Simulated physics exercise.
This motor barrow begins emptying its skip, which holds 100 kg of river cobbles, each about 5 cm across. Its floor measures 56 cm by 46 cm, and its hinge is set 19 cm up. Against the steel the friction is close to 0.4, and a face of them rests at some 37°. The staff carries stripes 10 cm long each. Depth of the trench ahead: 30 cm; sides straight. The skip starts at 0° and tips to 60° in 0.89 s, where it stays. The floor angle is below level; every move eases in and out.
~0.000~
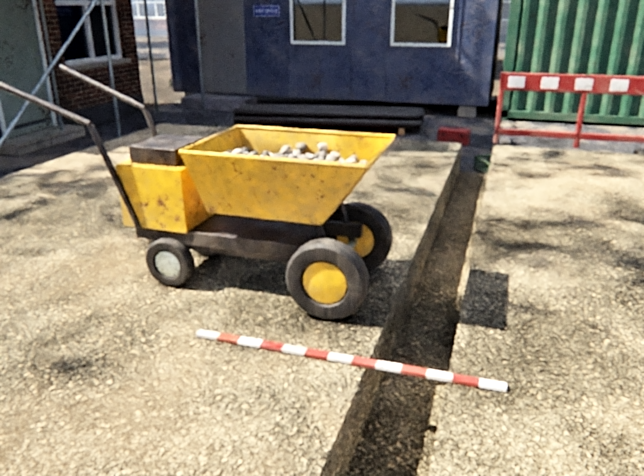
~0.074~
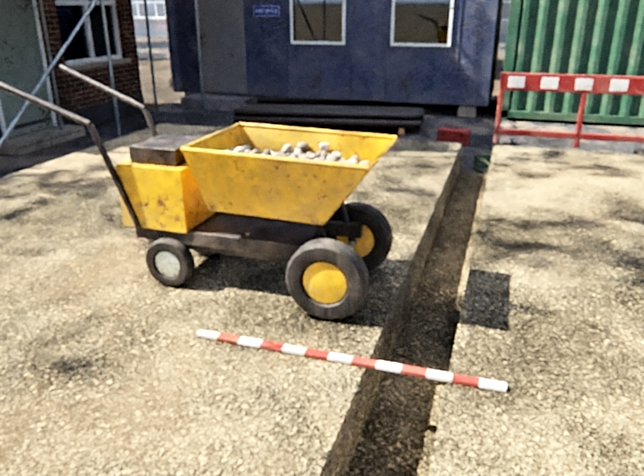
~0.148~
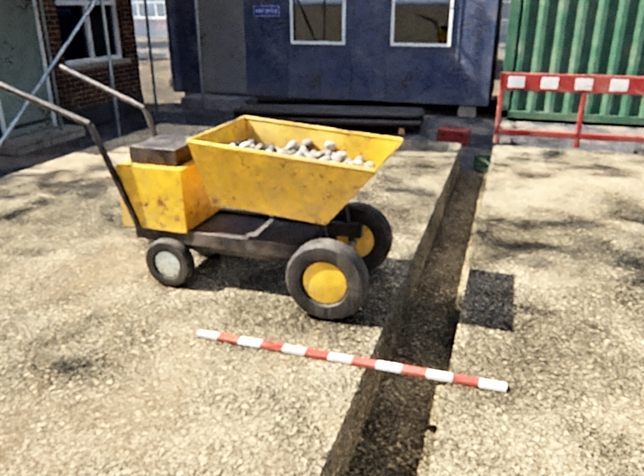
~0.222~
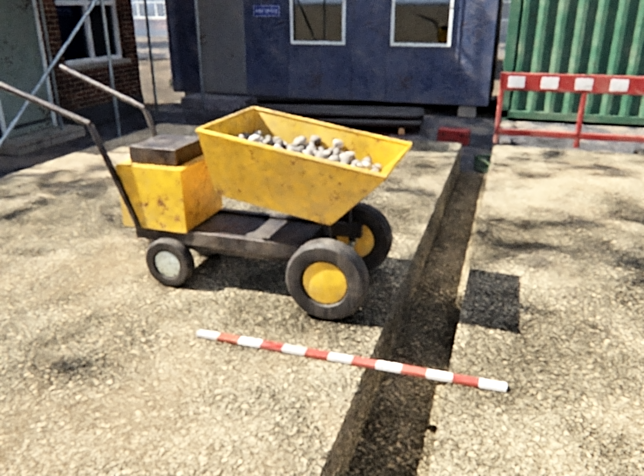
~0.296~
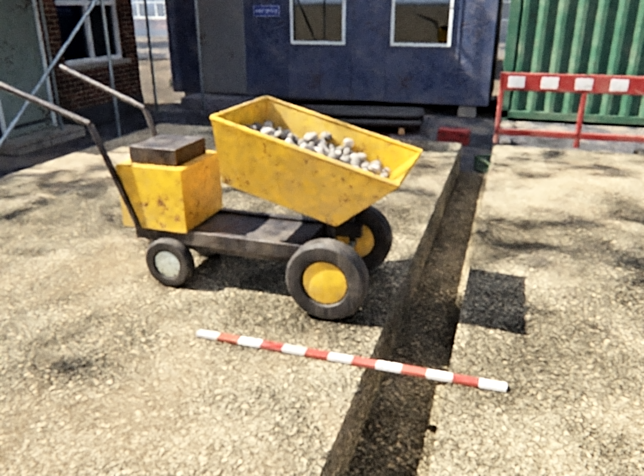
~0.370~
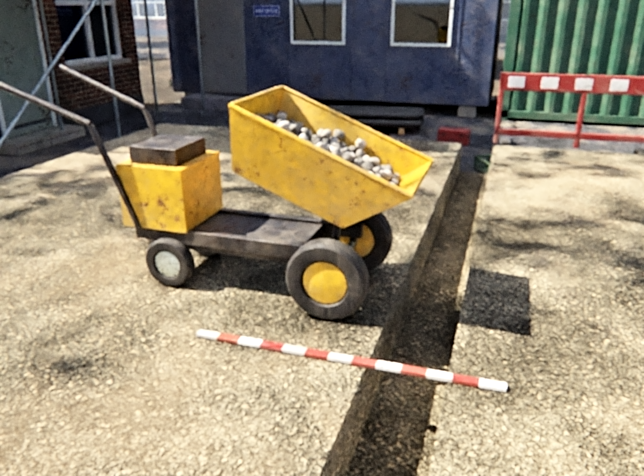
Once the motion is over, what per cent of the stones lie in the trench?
11 %.
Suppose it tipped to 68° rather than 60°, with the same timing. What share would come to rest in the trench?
Roughly 20%.
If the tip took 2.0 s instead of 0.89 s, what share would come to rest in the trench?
It'd be some 15 per cent.
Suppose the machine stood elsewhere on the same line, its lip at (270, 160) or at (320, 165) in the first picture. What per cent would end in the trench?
About 55 per cent first, then about 40 per cent.
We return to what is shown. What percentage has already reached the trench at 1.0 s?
Close to 0 per cent at that time.
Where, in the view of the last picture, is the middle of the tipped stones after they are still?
Roughly at pixel (504, 311).
After 0.7 s the floor is at 51°; 100 % in the skip; the foremost stones are at (429, 226).
After 1.0 s the floor is at 60°; 92 % in the skip, 8 % past the trench; the foremost stones are at (507, 289).
After 1.3 s the floor is at 60°; 60 % in the skip, 1 % in the trench, 40 % past the trench; the foremost stones are at (601, 331).
After 3.3 s the floor is at 60°; 34 % in the skip, 11 % in the trench, 55 % past the trench; the foremost stones are past the picture's edge.
